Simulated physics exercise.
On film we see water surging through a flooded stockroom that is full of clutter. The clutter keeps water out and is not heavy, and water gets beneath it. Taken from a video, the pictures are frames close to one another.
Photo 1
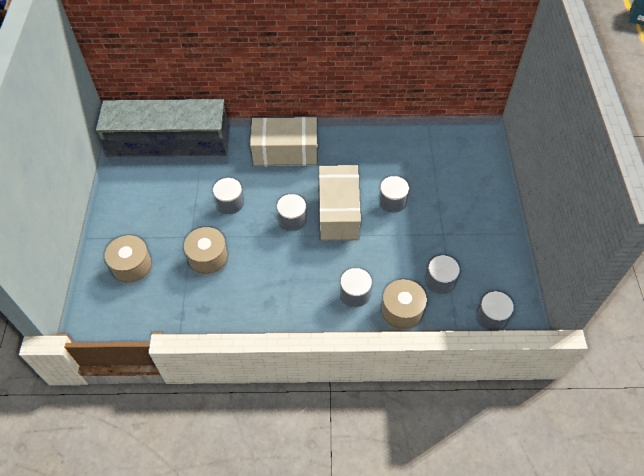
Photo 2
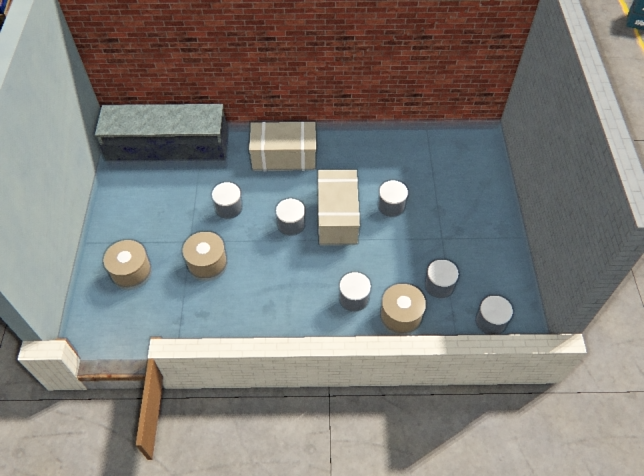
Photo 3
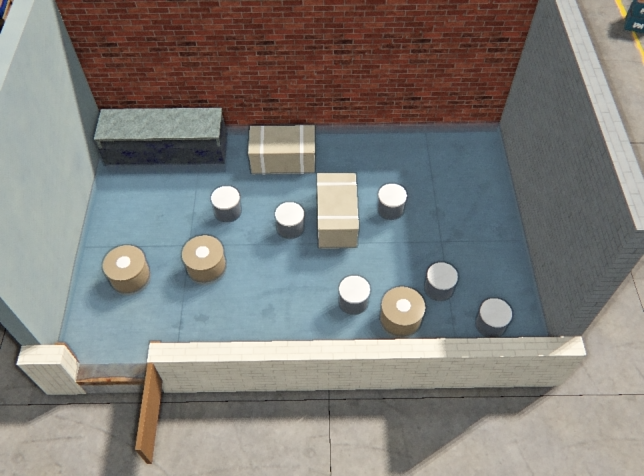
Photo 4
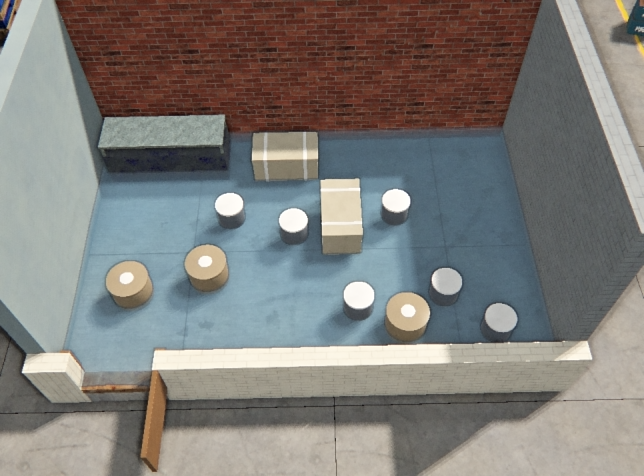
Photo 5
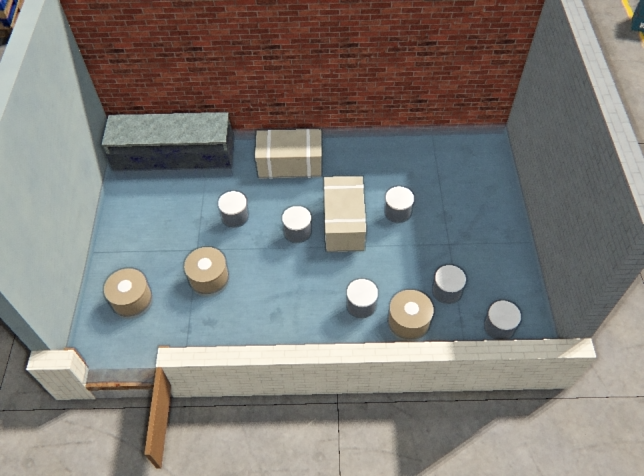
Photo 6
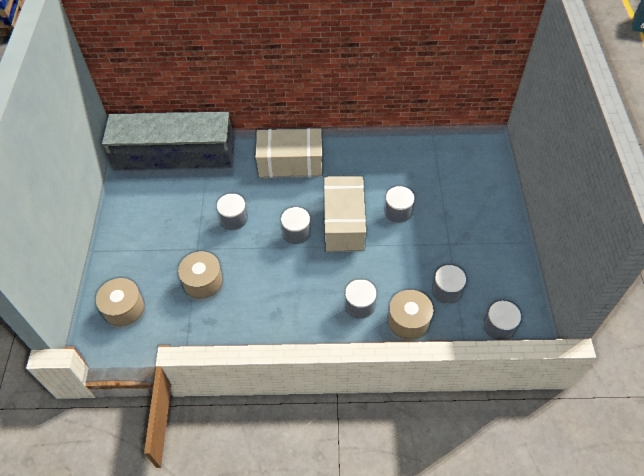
A brown door swings outward, then two round tan tubs drift slightly forward and left.
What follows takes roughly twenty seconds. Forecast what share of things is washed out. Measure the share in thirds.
The likely share is a third through two thirds.
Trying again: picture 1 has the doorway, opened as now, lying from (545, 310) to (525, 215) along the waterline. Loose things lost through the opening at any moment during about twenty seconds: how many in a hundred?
Roughly 60 %.
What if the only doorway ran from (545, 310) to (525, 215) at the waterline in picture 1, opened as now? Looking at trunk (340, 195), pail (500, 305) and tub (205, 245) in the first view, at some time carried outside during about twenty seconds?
Turn by turn - departs, departs, stays put.
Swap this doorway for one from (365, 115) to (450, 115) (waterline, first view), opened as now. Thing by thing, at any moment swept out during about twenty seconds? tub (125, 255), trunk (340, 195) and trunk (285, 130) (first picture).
Item one: Remains; item two: Leaves; item three: Leaves.
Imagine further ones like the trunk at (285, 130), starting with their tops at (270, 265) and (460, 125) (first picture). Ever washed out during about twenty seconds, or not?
In the order listed: Flushed away, then held back.
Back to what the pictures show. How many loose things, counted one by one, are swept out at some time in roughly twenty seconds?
6.
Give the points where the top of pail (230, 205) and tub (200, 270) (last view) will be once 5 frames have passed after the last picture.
They end up at about pixels (202, 220) and (155, 299).
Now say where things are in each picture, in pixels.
The first picture shows a tub at (126, 253) floats; a tub at (204, 244), afloat; 0 of 11 have shifted.
The second picture shows a tub at (124, 257) floats; a tub at (203, 249) floats; 0 of 11 have shifted.
The third picture shows a tub at (124, 263) floats; a tub at (203, 252), afloat; 0 of 11 have shifted.
The fourth picture shows a tub at (127, 279), afloat, close to its start; a tub at (205, 262), afloat; 1 of 11 have shifted.
The fifth picture shows a tub at (125, 286), afloat, close to its start; a tub at (205, 264), afloat, close to its start; 2 of 11 have shifted.
The sixth picture shows a tub at (117, 296), afloat, a stride from its start; a tub at (199, 269), afloat, close to its start; 2 of 11 have shifted.
A moment on, 1 of 11 are out; 10 afloat.
Next, 2 of 11 are out; 9 afloat.
Later, 5 of 11 are out; 6 afloat.
In the end, 6 of 11 are out; 5 afloat.
